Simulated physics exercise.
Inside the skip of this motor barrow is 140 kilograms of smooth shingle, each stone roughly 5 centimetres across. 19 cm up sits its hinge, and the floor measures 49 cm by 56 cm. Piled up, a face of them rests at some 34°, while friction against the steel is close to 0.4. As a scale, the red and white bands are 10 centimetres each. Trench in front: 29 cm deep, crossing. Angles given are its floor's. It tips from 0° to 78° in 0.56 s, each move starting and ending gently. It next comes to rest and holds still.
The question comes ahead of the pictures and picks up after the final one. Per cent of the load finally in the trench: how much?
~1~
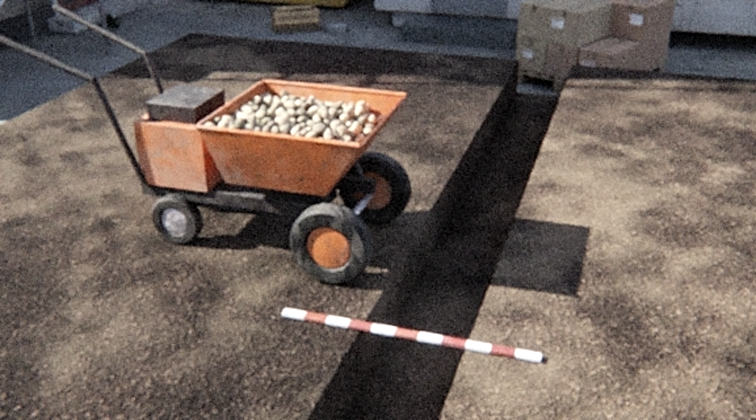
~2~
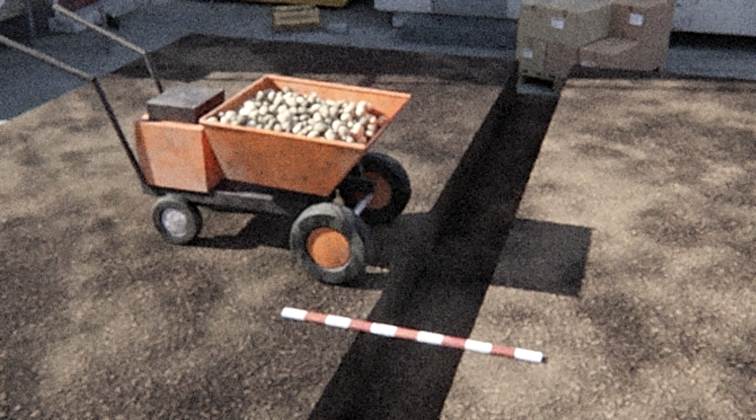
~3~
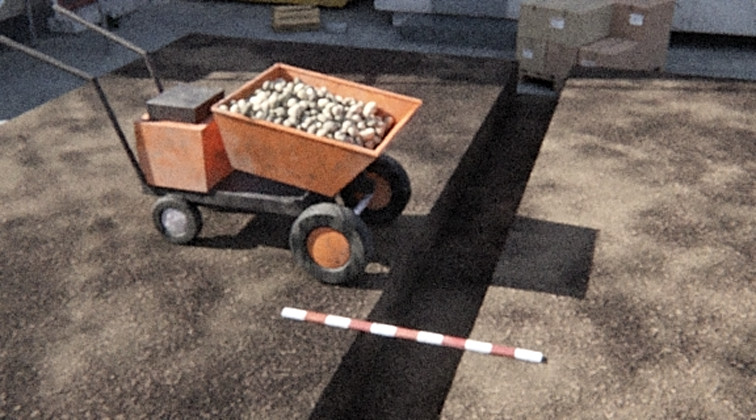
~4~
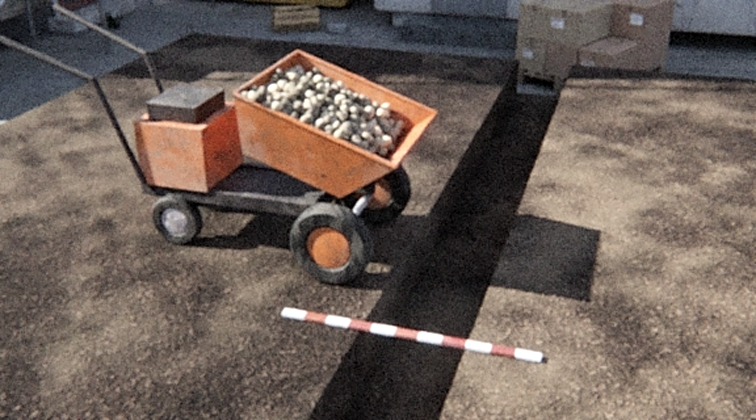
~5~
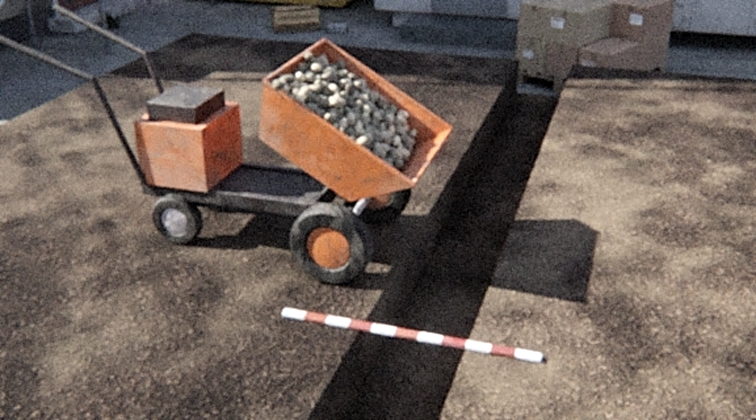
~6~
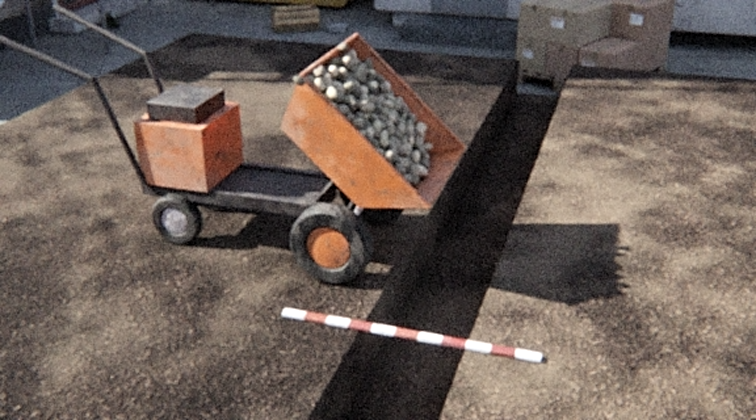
Approx. 31 %.
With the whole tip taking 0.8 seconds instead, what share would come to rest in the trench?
It'd be some 40 per cent.
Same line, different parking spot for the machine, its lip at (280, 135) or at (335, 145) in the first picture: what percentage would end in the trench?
That gives roughly 95 per cent and roughly 55 per cent.
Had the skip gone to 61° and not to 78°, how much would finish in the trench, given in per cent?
It would come to about 30 percent.
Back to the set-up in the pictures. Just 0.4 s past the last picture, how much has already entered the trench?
Some 15 per cent.
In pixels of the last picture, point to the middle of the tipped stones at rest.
Their middle is at about (548, 275).
Then, 0.1 s after the last picture the floor is at 66°, 100 % in the skip; the foremost stones are at (445, 216).
Then, 0.4 s after the last picture the floor is at 78°, 46 % in the skip, 13 % in the trench, 41 % past the trench; the foremost stones are at (557, 281).
Then, 0.7 s after the last picture the floor is at 78°, 3 % in the skip, 26 % in the trench, 71 % past the trench; the foremost stones are past the picture's edge.
Then, 2.7 s after the last picture the floor is at 78°, 0 % in the skip, 31 % in the trench, 69 % past the trench; the foremost stones are past the picture's edge.
